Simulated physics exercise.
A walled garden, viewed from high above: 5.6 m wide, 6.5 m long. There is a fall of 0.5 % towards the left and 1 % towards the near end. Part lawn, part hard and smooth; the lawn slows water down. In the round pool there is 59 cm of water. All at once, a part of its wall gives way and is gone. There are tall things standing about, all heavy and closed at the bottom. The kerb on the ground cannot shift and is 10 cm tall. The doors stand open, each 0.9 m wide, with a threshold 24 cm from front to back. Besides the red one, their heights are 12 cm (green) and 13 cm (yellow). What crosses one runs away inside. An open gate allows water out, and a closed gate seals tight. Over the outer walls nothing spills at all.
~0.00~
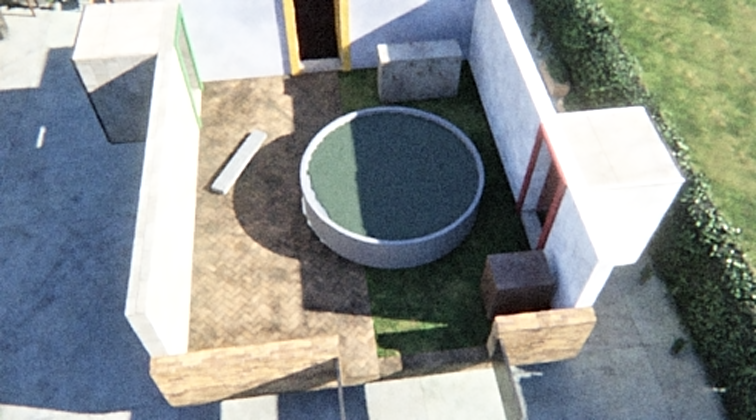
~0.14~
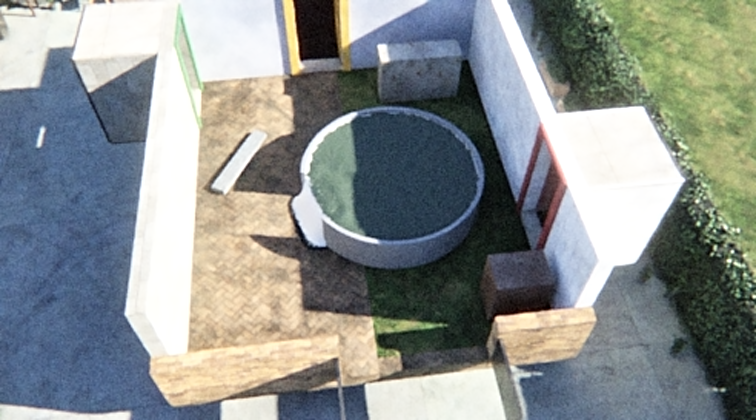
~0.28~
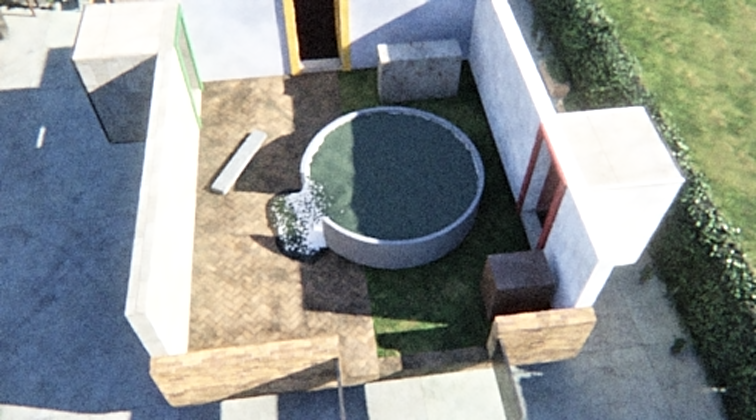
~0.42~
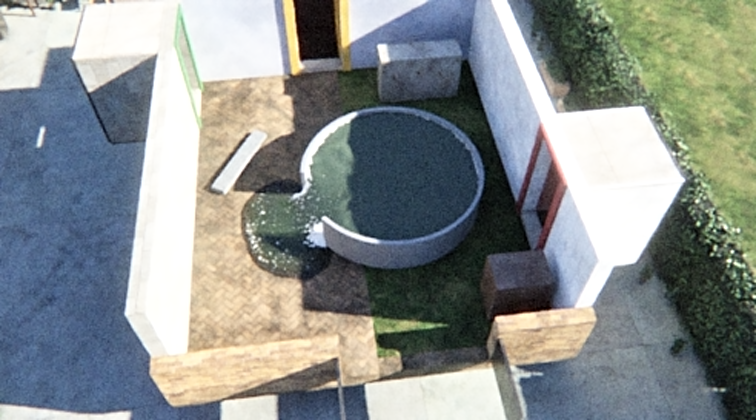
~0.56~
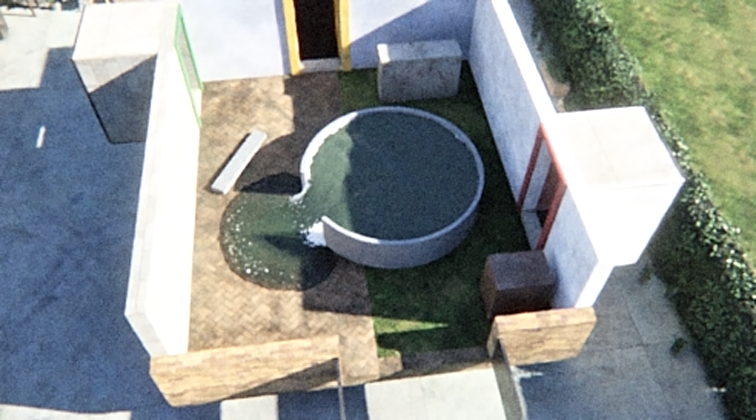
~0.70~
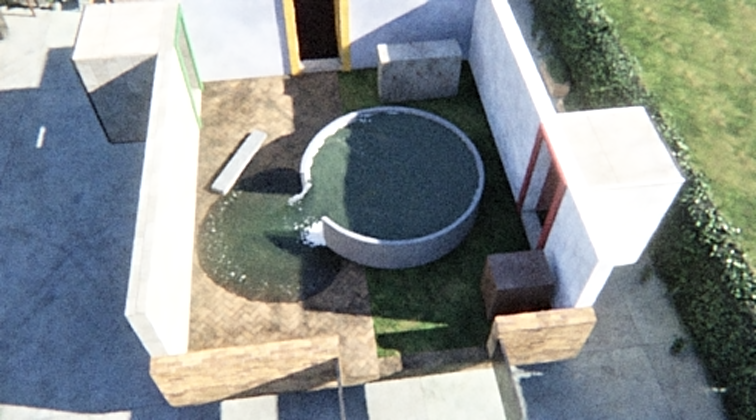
Dark water bursting through a gap in a round pool's left wall and spreading across the paving of a walled garden.
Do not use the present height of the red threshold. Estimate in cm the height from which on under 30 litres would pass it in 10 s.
I would say 7 cm.
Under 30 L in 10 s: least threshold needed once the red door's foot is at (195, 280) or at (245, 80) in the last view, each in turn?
About 26 cm, then about 8.5 cm.
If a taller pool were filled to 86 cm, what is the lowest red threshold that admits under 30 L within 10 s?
I'd say close to 14.0 cm.
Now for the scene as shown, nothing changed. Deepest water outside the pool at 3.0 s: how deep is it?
Around 40 centimetres.
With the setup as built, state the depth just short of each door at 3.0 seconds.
Depths in cm: Green 5, red 0, yellow 0.
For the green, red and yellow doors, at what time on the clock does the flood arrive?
Arrival times - green 2.2 seconds, red 5.0 seconds, yellow 3.8 seconds.
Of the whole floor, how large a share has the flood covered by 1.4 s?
Close to 25 per cent of it is wet.
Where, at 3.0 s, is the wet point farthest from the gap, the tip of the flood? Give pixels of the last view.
At about (202, 82).
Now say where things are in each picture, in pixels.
The first picture shows the round pool at (392, 173) is whole and still, 59 cm deep; the red door at (539, 199) is dry.
In the second picture, water pours out at (312, 213) and has run 0.3 m, to (293, 211); about 7 cm deep outside, 59 cm at the back.
In the third picture, the front is at (284, 250), 0.7 m from the gap at (312, 214); 0.8 m2 of floor is wet, 59 cm left at the back.
In the fourth picture, water pours out at (312, 214) and has run 1.1 m, to (255, 256); about 8 cm deep outside, 59 cm at the back.
In the fifth picture, water pours out at (312, 214) and has run 1.5 m, to (230, 258); about 6 cm deep outside, 59 cm at the back.
In the sixth picture, the front is at (204, 261), 1.9 m from the gap at (312, 213); 4.1 m2 of floor is wet, 59 cm left at the back; 3.3 m in a straight line remain to the red door at (539, 199).
After 1.4 s water covers 25 % of the floor, deepest (33 cm) near (193, 247); it has not reached the red door.
After 3.0 s water covers 45 % of the floor, deepest (40 cm) near (186, 381); it has not reached the red door.
After 10.0 s water covers 95 % of the floor, deepest (18 cm) near (186, 381); 12 cm at the red door, 0 litres in over its 15 cm threshold.
At the red door as built, the water arrived by 5.1 s and peaked near 13 cm at 8.6 s.
Run again over the same 10 s with other heights there, 40 litres in over 6.5 cm, 16 litres over 8.5 cm. The limit of 30 litres is kept from about 7 cm up.
